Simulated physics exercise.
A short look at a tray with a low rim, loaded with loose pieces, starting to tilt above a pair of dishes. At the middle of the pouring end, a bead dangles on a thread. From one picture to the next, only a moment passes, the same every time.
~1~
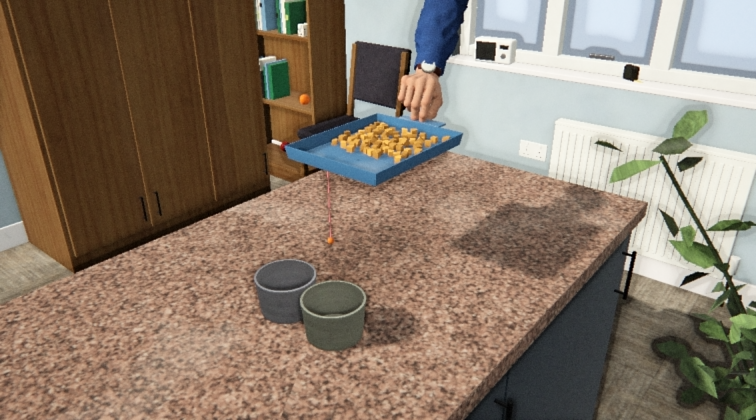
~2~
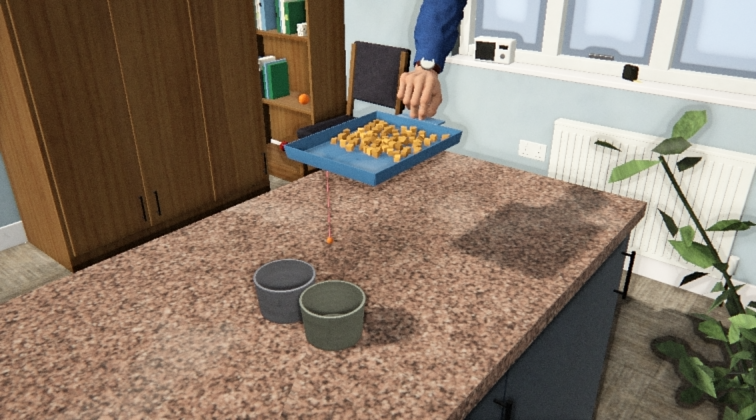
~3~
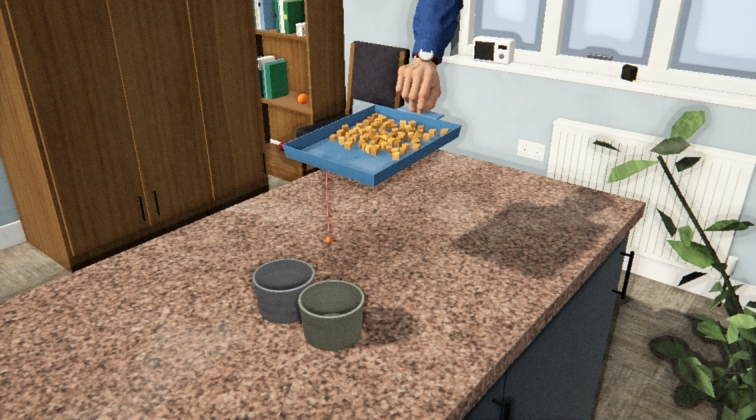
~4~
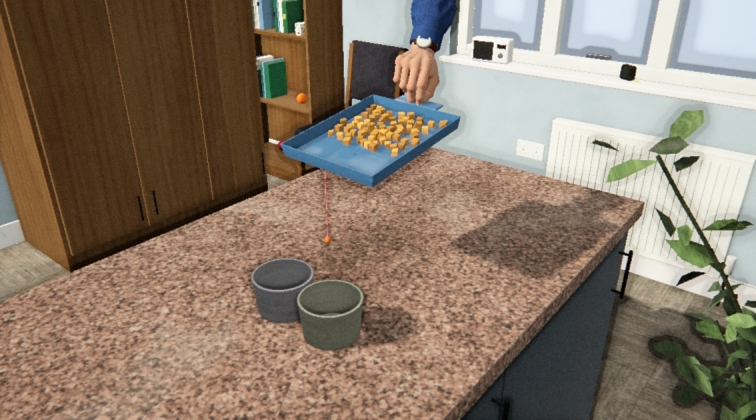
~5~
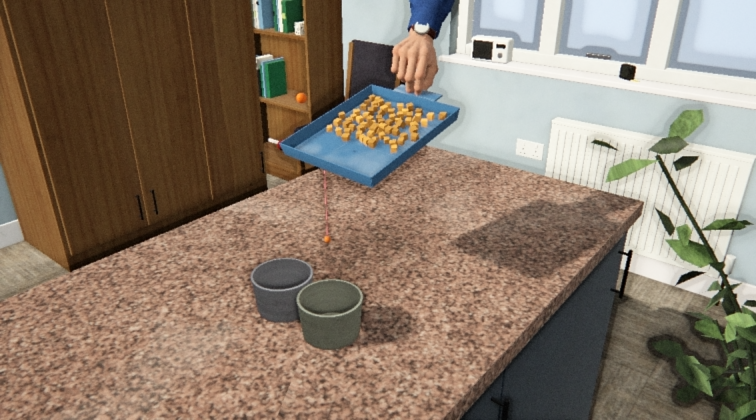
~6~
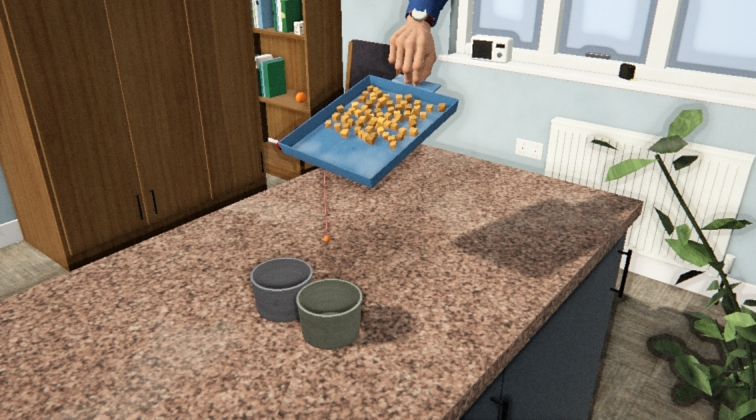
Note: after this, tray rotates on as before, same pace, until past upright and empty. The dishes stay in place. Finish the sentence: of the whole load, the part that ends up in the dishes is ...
... less than half.
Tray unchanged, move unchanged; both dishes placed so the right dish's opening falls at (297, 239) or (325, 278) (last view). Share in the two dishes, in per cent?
First position: Some 0 %; second position: Some 60 %.
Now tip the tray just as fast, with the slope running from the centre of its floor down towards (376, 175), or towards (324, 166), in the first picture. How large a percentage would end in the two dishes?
It comes to about 0 per cent the first time and about 20 per cent the second.
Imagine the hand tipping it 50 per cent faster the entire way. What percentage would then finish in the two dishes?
Result: About 30 per cent.
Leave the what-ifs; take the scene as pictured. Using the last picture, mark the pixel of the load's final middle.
At about (327, 302).
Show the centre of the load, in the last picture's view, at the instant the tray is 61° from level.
Load centre: Approx. (343, 157).
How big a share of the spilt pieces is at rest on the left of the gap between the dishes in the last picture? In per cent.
10 in a hundred, roughly.
Soon after the last picture, tray tipped steeply; nearly all on the tray; a stray few in the air.
A little later, tray tipped right over; most on the tray; a stray few in the right dish; a stray few in the left dish; a small part outside both; a stray few in the air.
Later still, tray tipped past a quarter turn; a small part in the right dish; about a quarter in the left dish; about two thirds outside both.
At rest, tray tipped past a quarter turn; a small part in the right dish; about a quarter in the left dish; about two thirds outside both.
